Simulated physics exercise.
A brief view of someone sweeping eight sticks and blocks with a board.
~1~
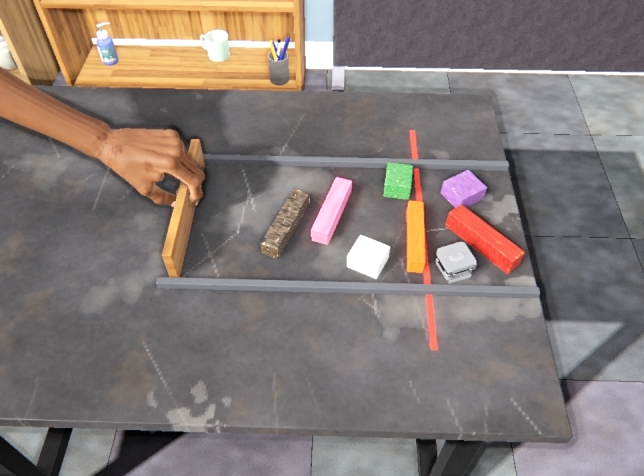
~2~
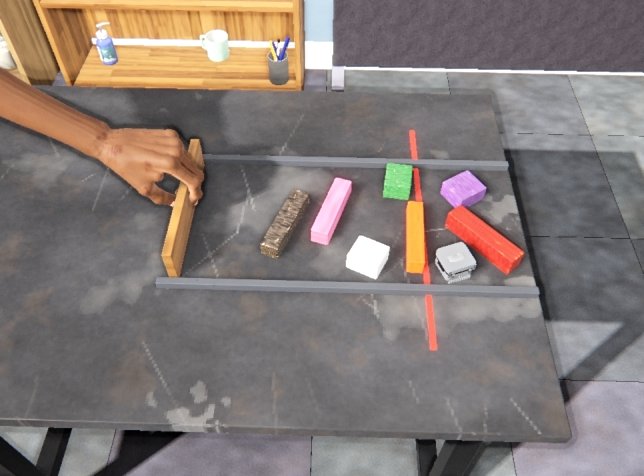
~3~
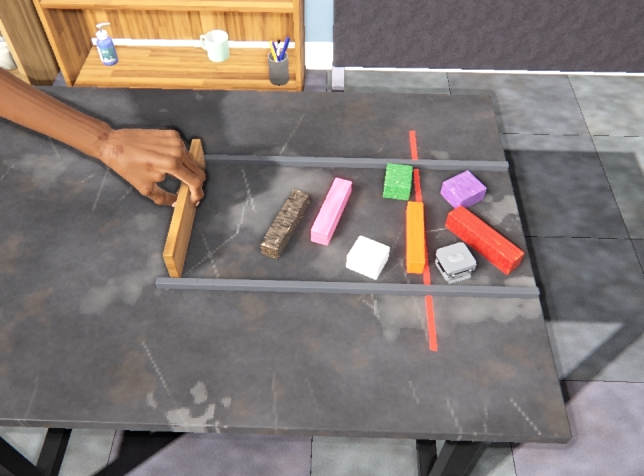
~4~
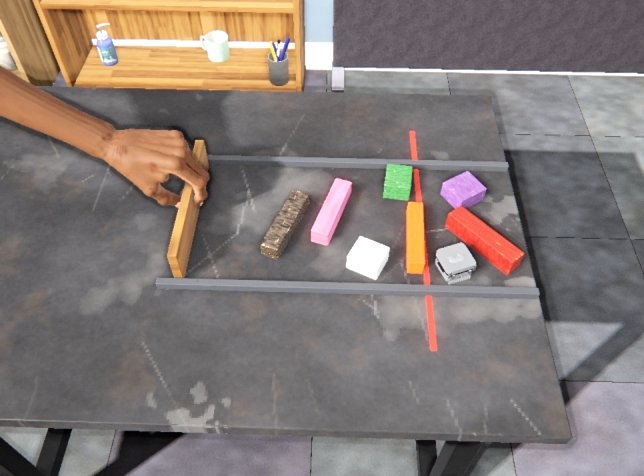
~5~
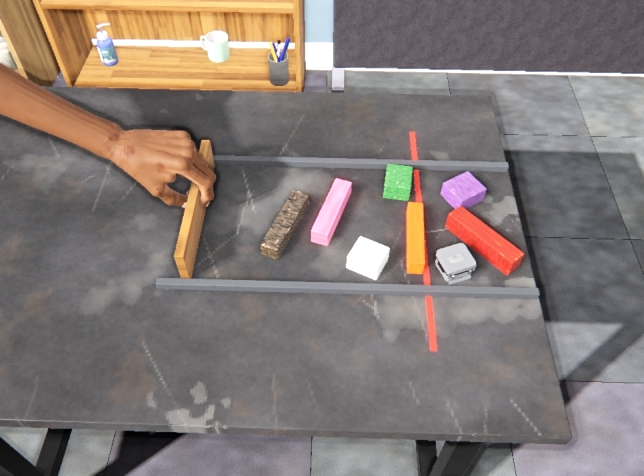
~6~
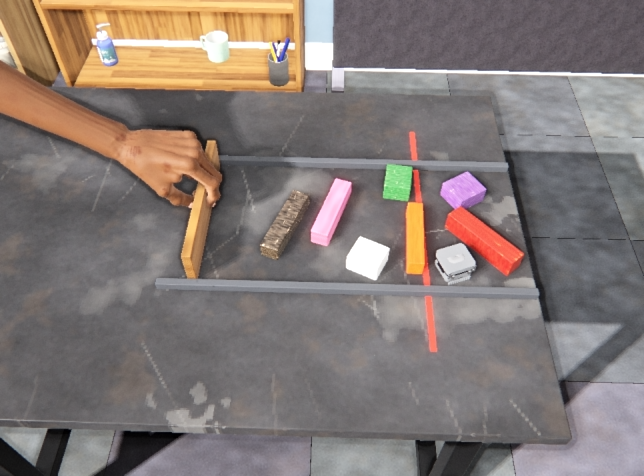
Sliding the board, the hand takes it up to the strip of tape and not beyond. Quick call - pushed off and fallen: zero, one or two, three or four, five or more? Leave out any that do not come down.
Call: Zero.
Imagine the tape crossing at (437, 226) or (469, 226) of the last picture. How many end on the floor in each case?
0 and 3.
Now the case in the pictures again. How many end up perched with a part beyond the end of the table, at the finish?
1 overhanging.
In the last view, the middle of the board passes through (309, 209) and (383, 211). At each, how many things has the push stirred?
Counts: 2 / 6.
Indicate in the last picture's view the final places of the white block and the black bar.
Final spots - white block (459, 267), black bar (431, 227).
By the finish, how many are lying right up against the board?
That makes 1.
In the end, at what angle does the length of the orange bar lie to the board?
I'd put it at about 15°.
Early on, none off yet; red bar at rest near (483, 240); purple block at rest near (463, 192); grey case at rest near (454, 264).
A while later, none off yet; red bar at rest near (485, 239); purple block at rest near (463, 192); grey case travelled about its own width near (480, 264).
Finally, the number that fall off is zero.
